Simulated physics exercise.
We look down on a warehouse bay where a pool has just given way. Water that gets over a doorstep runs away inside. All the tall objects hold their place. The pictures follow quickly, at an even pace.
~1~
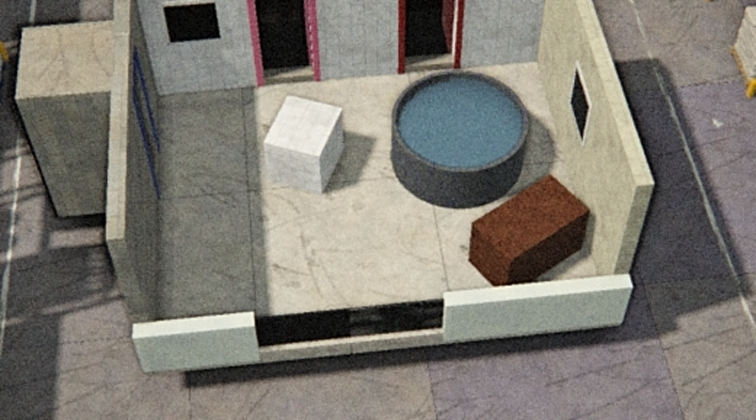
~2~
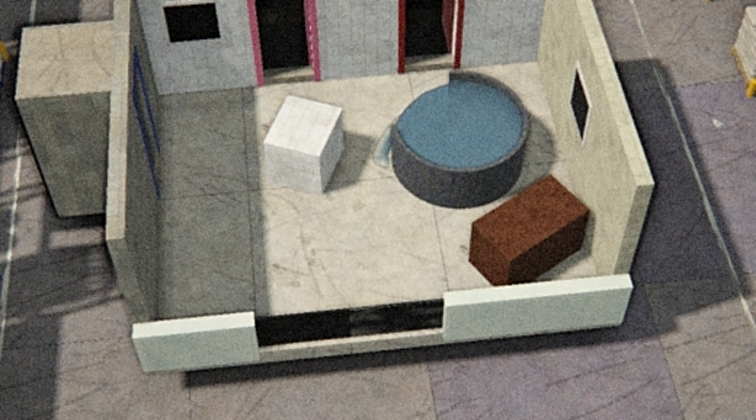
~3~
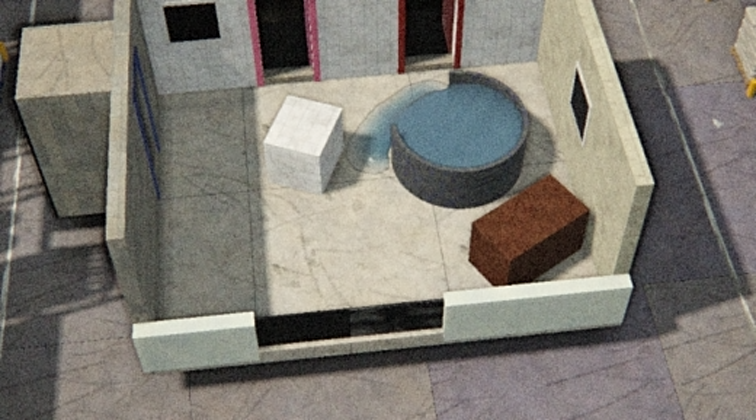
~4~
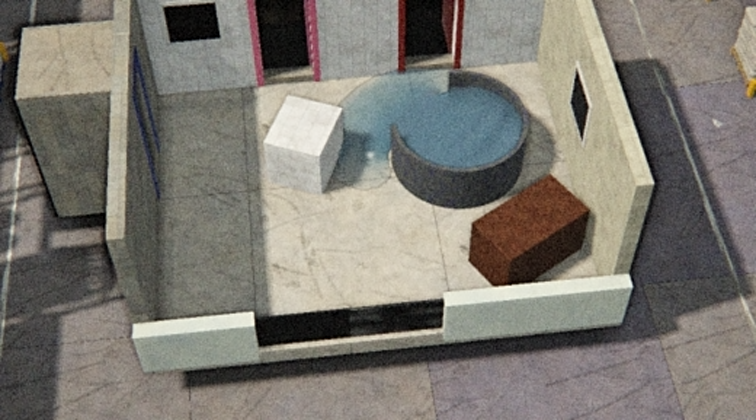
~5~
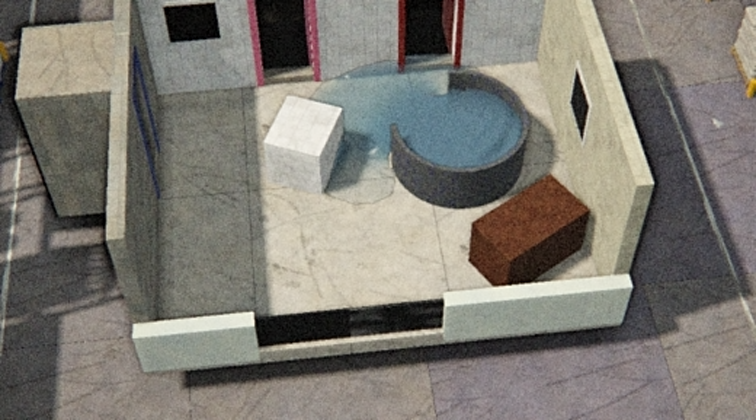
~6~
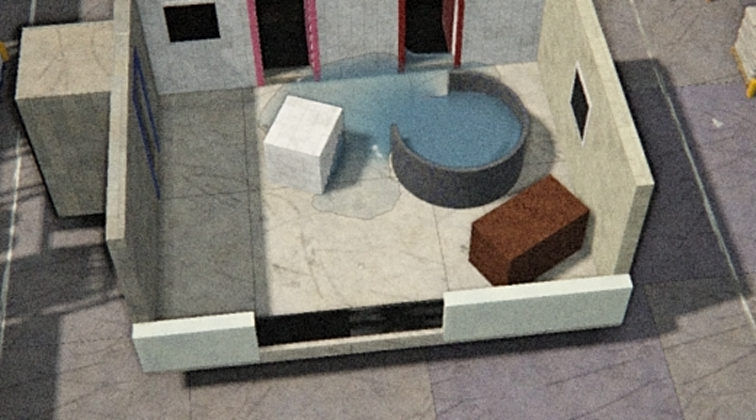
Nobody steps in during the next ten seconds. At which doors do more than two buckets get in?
In the end: The pink door floods; the blue door holds within the limit; the red door floods.
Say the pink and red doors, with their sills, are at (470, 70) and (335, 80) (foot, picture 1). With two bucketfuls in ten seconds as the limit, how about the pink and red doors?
One by one: The pink one keeps below it, the red one passes that mark.
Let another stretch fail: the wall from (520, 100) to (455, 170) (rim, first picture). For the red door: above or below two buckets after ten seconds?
The red door is under.
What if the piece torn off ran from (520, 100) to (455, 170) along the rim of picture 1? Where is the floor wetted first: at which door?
It is the red-painted one.
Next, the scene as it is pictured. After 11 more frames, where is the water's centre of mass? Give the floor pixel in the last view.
I would point to (350, 132).
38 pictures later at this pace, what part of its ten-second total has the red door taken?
Close to 100 %.
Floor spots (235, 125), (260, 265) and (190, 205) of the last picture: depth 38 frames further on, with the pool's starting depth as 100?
In that order: 14, 6 and 10 per cent.
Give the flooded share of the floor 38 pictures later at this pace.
Near 95 in a hundred.
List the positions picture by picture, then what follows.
The first picture shows still water in the pool at (459, 122).
In the second picture, water pours out on the pool's far side and has run to a hidden place.
In the third picture, water pours out on the pool's far side and has run to a hidden place.
In the fourth picture, the front is at (446, 69), out from the gap on the pool's far side.
In the fifth picture, the front is at a hidden place, out from the gap on the pool's far side.
In the sixth picture, the front is at (263, 123), out from the gap on the pool's far side.
A moment on, water covers 30 % of the floor; the pink door under two buckets in, the blue door not reached, the red door over two buckets in.
Next, water covers 50 % of the floor; the pink door over two buckets in, the blue door wet at the sill, nothing in, the red door far over two buckets in.
Then, water covers 70 % of the floor; the pink door over two buckets in, the blue door wet at the sill, nothing in, the red door far over two buckets in.
Later, water covers 95 % of the floor; the pink door over two buckets in, the blue door wet at the sill, nothing in, the red door far over two buckets in.
In the end, water covers 100 % of the floor; the pink door over two buckets in, the blue door wet at the sill, nothing in, the red door far over two buckets in.
